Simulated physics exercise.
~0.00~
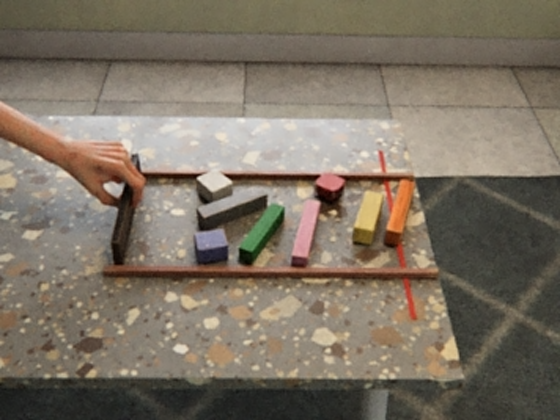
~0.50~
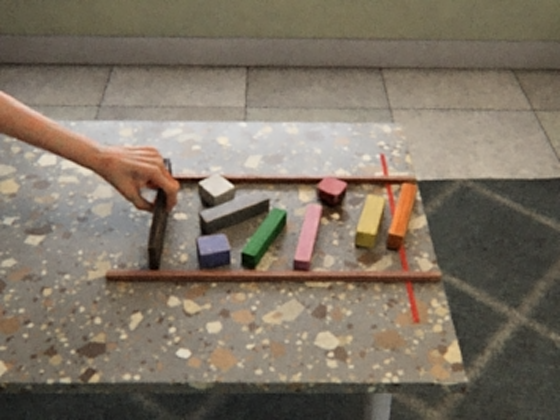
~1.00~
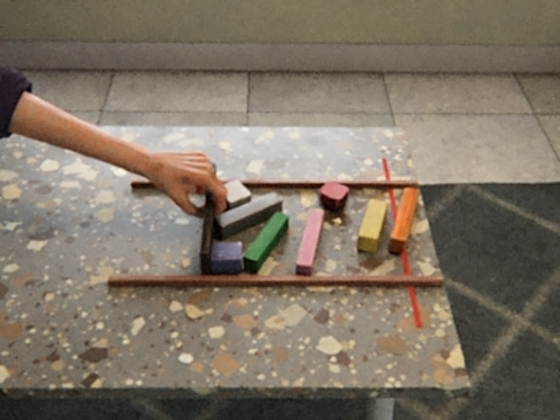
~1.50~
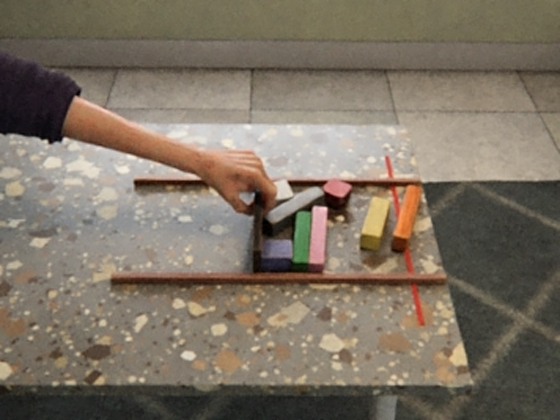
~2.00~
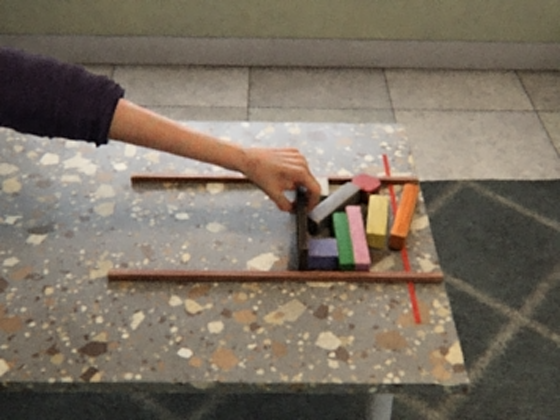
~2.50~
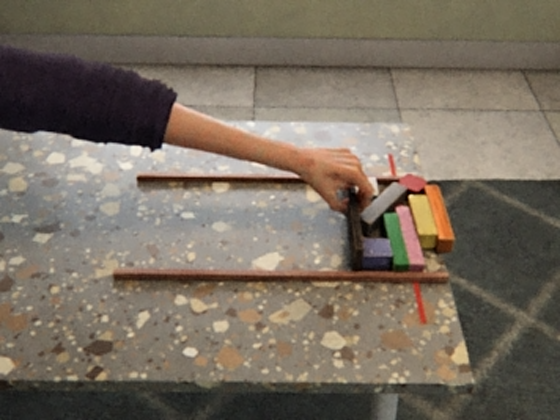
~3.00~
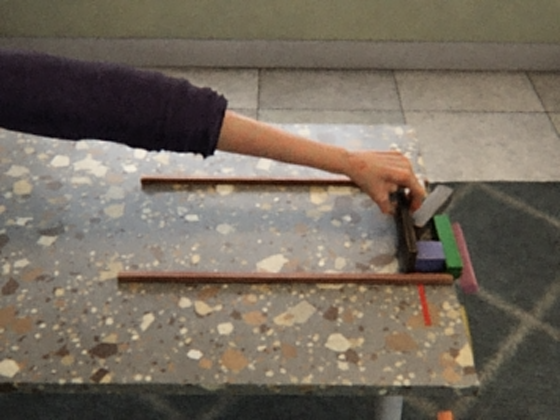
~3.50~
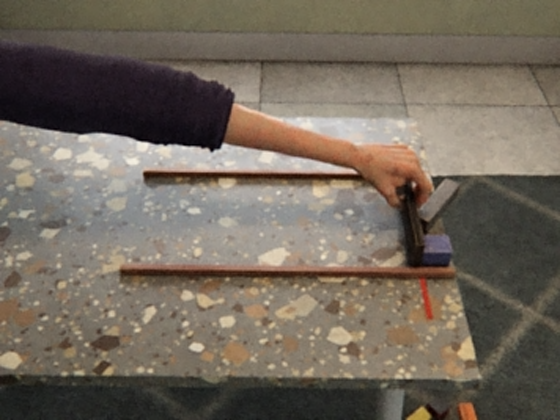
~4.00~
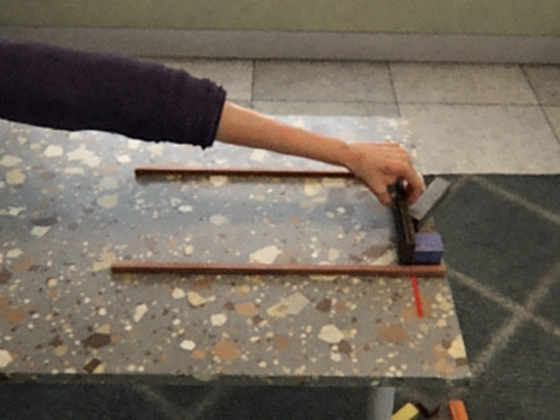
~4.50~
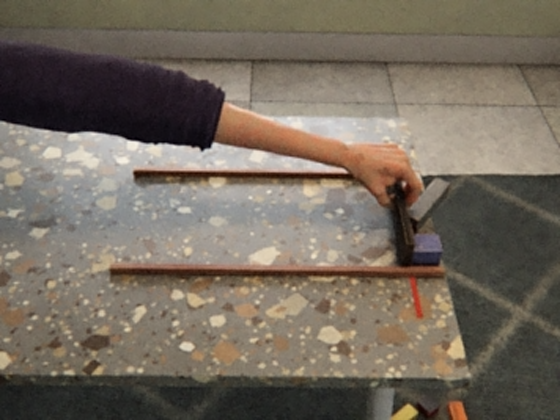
At the start, a hand holds a dark board upright at the left of a speckled table, where eight coloured sticks and blocks lie between two thin wooden rails. The hand slides the board right, gathering the grey and blue pieces, then the green and pink ones. Next the red block, yellow bar and orange stick are pushed along too, crossing the red tape toward the table's edge. The orange, yellow and red pieces drop off first, followed by the pink and green. The board stops near the tape, with a blue block and a grey stick still against it at the edge.
